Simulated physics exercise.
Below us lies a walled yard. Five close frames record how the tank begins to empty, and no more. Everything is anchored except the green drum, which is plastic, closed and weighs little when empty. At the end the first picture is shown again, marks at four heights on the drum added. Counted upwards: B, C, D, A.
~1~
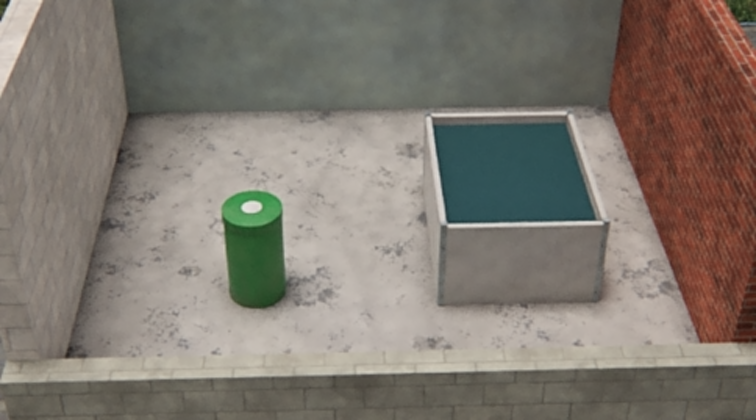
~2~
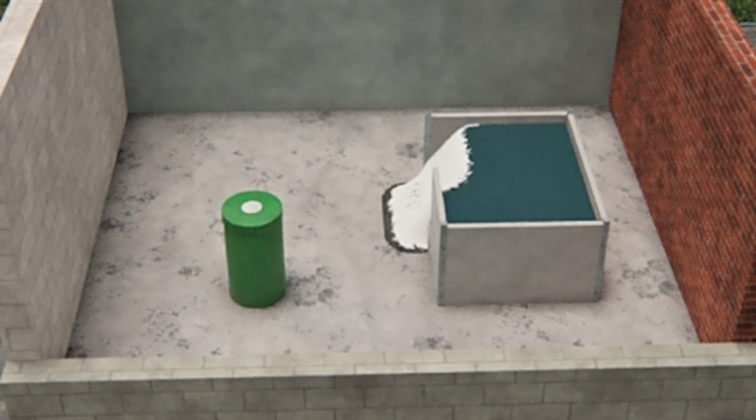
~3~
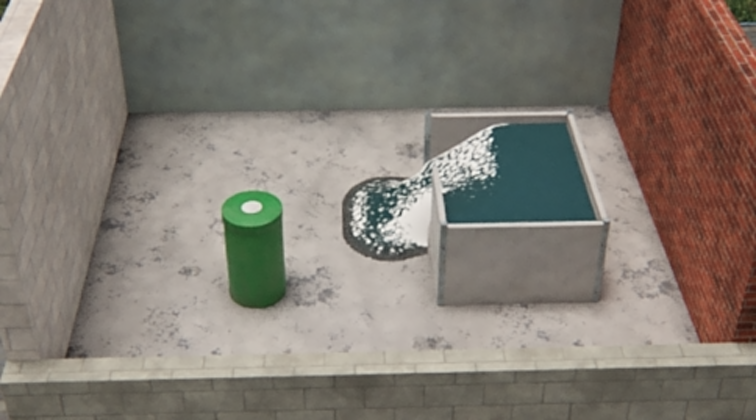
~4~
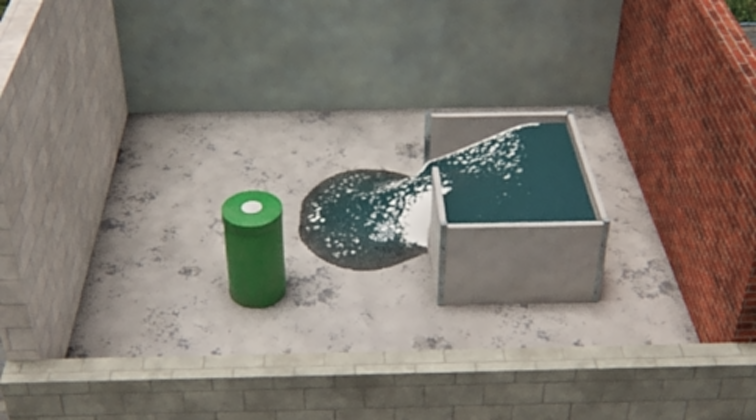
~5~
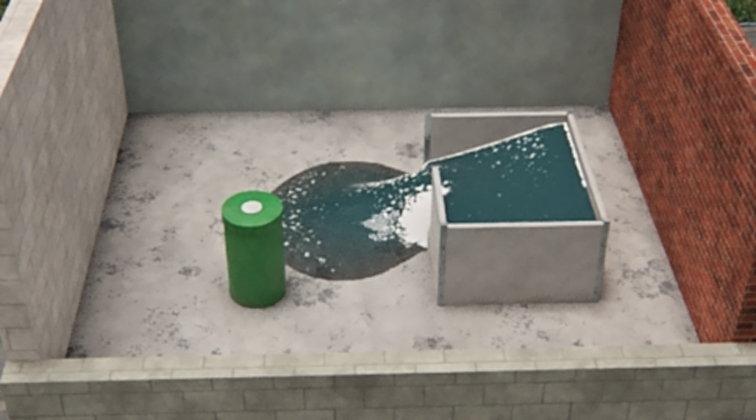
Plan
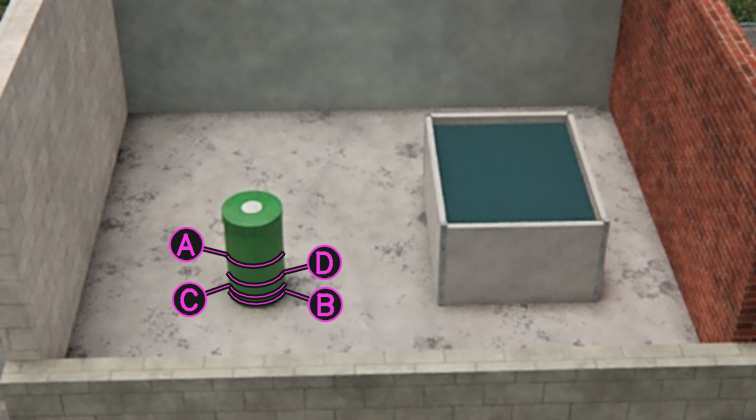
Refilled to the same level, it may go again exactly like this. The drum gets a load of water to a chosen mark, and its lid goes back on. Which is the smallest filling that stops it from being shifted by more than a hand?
Level C just does it.
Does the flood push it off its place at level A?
No.
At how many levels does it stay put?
Three of them.
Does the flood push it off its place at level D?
No, that is safe.
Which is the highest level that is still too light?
Here it is level B.
On the marked copy, A at (253, 266); B at (256, 304); C at (256, 297); D at (255, 285); from the bottom up B, C, D, A.
With A, it does not move.
With B, it is pushed about twice its own width away.
With C, it does not move.
With D, it does not move.
